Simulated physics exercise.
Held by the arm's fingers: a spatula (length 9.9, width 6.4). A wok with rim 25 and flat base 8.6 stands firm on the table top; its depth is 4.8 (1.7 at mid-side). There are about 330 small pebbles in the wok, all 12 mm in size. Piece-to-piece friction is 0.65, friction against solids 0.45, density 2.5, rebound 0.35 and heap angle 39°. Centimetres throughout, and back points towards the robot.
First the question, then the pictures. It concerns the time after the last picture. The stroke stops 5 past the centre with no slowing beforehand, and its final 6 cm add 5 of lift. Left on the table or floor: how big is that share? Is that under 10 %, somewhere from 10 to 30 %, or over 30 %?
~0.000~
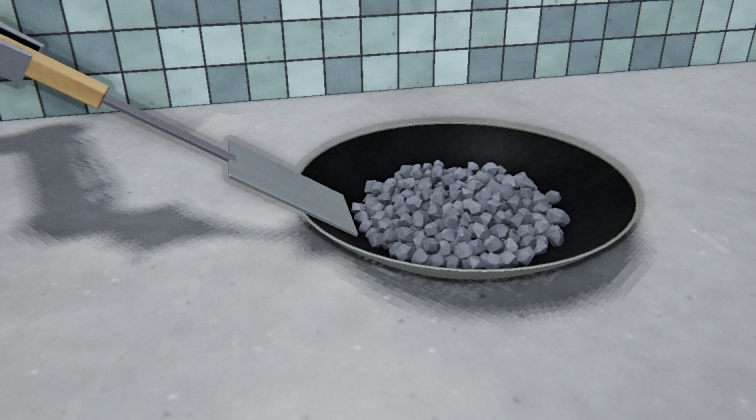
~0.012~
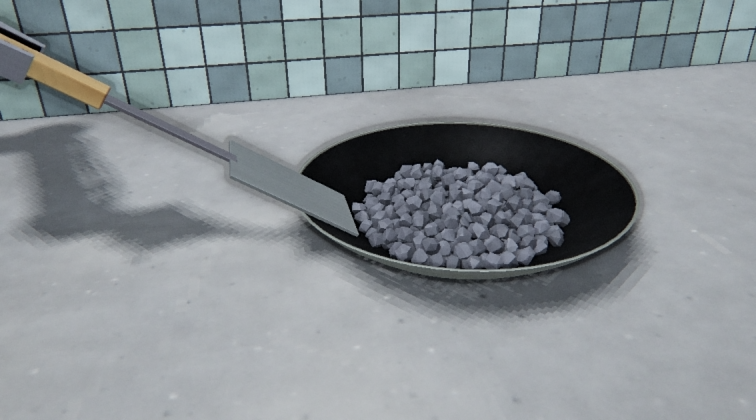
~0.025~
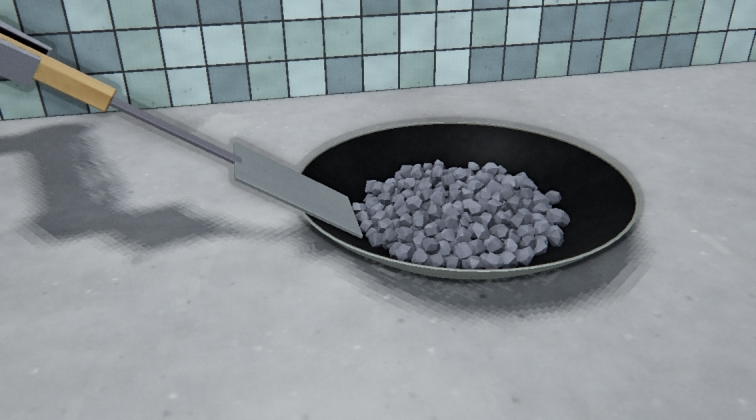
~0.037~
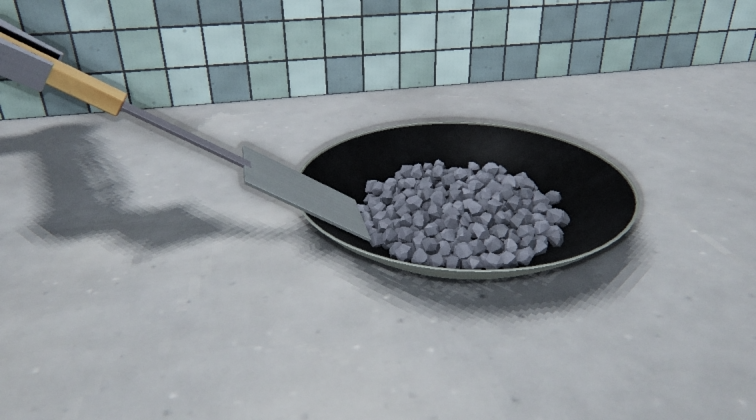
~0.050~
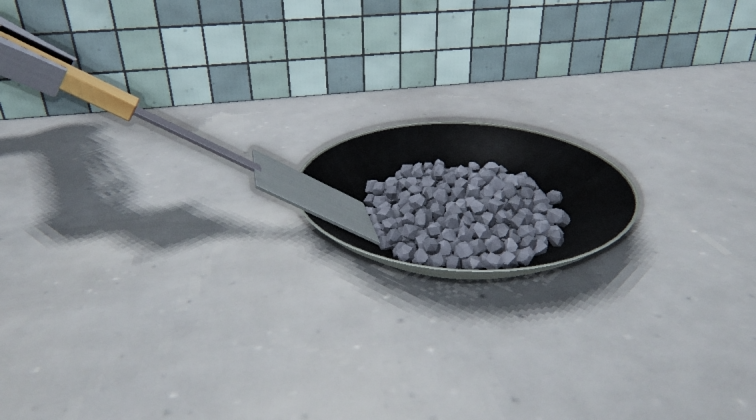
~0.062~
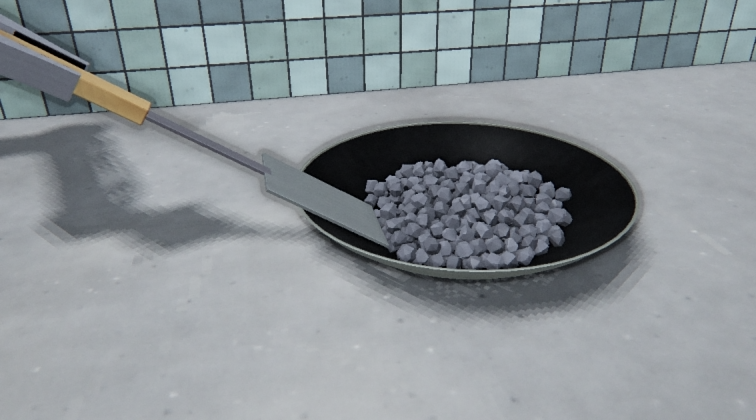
It is under 10 %.
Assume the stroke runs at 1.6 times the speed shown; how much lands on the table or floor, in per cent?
I'd put it at about 10 per cent.
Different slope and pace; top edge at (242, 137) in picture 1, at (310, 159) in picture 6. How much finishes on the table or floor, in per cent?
It comes to something like 20 %, give or take.
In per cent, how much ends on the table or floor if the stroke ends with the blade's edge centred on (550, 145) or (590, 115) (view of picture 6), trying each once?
About 15 and 35 per cent.
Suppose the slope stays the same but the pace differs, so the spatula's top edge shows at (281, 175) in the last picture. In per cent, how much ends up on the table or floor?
Expect some 10 per cent there.
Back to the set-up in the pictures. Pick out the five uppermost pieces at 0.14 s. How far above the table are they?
They are some 5 cm up.
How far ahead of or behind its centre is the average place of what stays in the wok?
Some 4.0 cm ahead of the centre.
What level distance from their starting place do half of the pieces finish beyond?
The answer is about 5 cm.
After 0.14 s, sloping 34°, highest piece 5 above the table; 331 in the wok.
After 0.22 s, sloping 34°, highest piece 7 above the table; 329 in the wok, 2 on the blade or in flight.
After 0.46 s, sloping 34°, highest piece 7 above the table; 319 in the wok, 10 on the table or floor, 2 on the blade or in flight.
After 1.51 s, sloping 34°, highest piece 6 above the table; 318 in the wok, 13 on the table or floor.
At rest, 318 in the wok, 13 on the table or floor. That is 4 % on the table or floor.
